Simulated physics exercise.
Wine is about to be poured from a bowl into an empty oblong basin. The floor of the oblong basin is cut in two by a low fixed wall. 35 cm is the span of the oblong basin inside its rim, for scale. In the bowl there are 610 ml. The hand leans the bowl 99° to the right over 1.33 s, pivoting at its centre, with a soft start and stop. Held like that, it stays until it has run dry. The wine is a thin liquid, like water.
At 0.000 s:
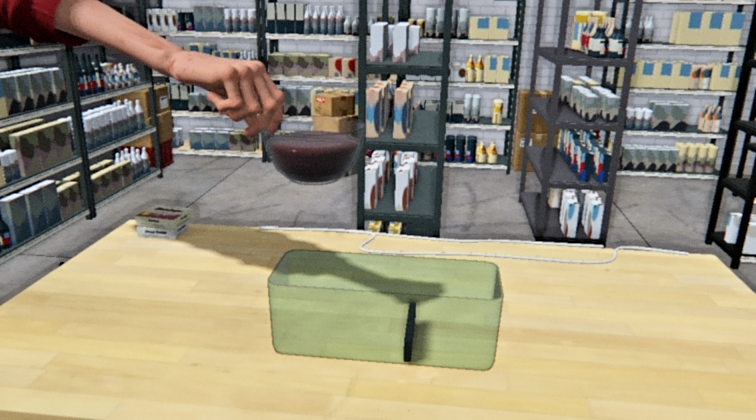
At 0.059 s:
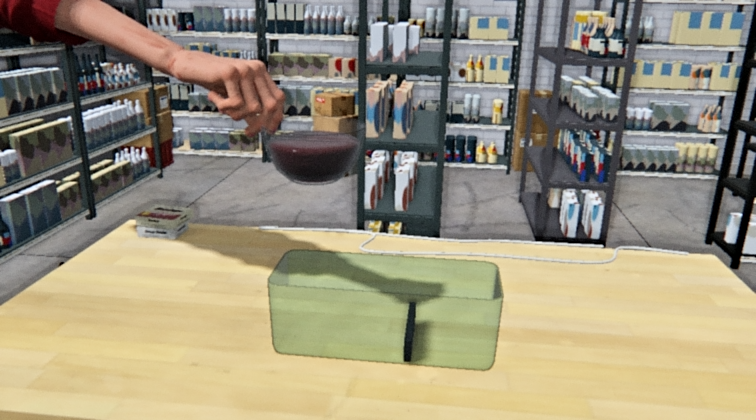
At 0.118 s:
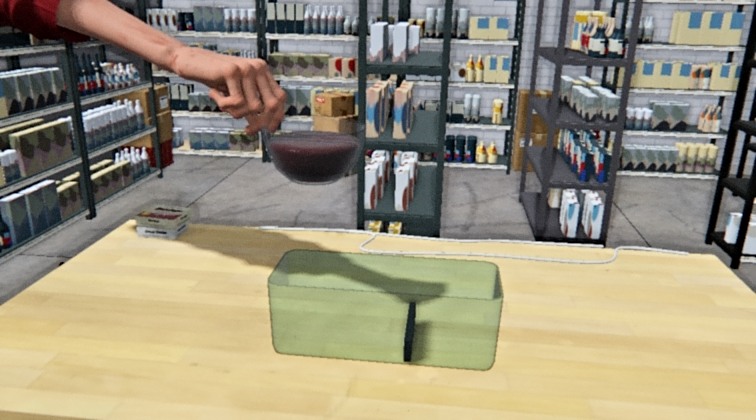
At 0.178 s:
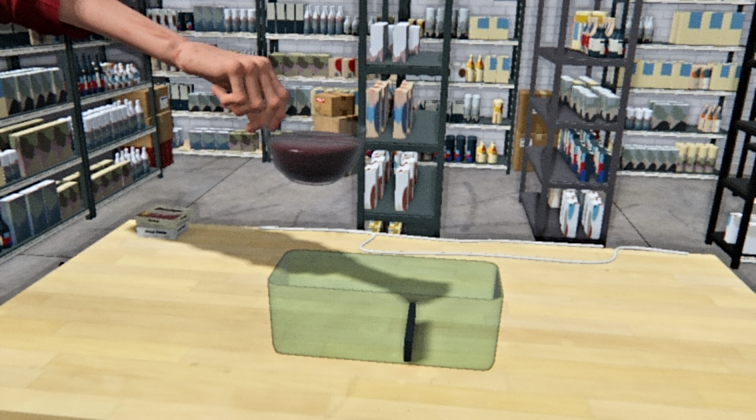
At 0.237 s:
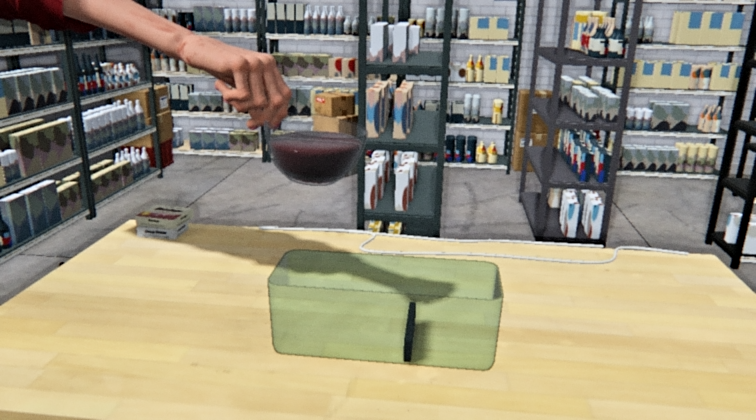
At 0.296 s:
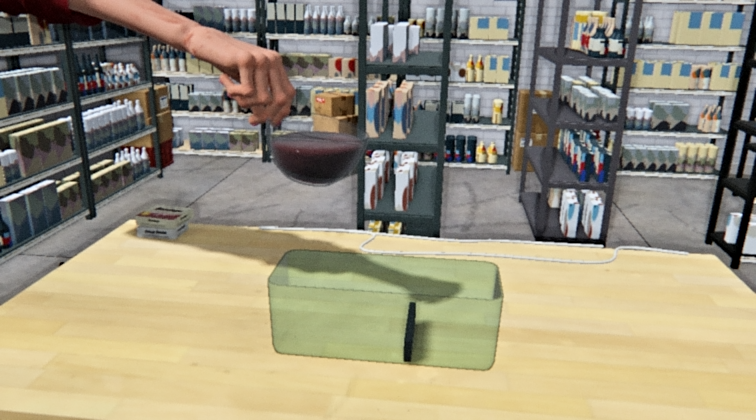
At first, a hand holds a clear bowl of dark red wine level and still above a wooden table, where an empty green see-through basin sits before store shelves. Then the hand gradually leans the bowl slightly to the right, with the wine remaining inside and the basin unmoving.
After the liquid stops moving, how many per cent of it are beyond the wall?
About 55 per cent.
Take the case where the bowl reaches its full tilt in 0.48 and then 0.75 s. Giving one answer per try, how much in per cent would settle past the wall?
The first try gives 25 percent and the second 40 percent.
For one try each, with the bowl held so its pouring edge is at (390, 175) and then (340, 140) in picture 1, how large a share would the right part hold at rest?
The first try gives 75 percent and the second 5 percent.
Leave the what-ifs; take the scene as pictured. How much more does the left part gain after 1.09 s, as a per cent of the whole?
Near 20 percent, more or less.
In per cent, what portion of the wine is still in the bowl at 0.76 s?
About 64 per cent.
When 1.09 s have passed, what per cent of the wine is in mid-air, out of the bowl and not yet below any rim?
Something like 16 per cent of the total.
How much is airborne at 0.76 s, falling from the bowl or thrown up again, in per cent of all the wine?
Roughly 30 %.
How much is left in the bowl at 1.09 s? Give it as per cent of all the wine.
Roughly 8 per cent.
After 0.76 s the tilt is 60° and 63 per cent is still to pour, 5 is left of the wall and 1 right of it.
After 1.09 s the tilt is 92° and 8 per cent is still to pour, 23 is left of the wall and 53 right of it.
After 1.45 s the tilt is 99° and 0 per cent is still to pour, 44 is left of the wall and 55 right of it.
After 1.83 s the tilt is 99° and 0 per cent is still to pour, 44 is left of the wall and 55 right of it.
In the end 44 per cent lies left of the wall, 55 right of it and 1 outside.
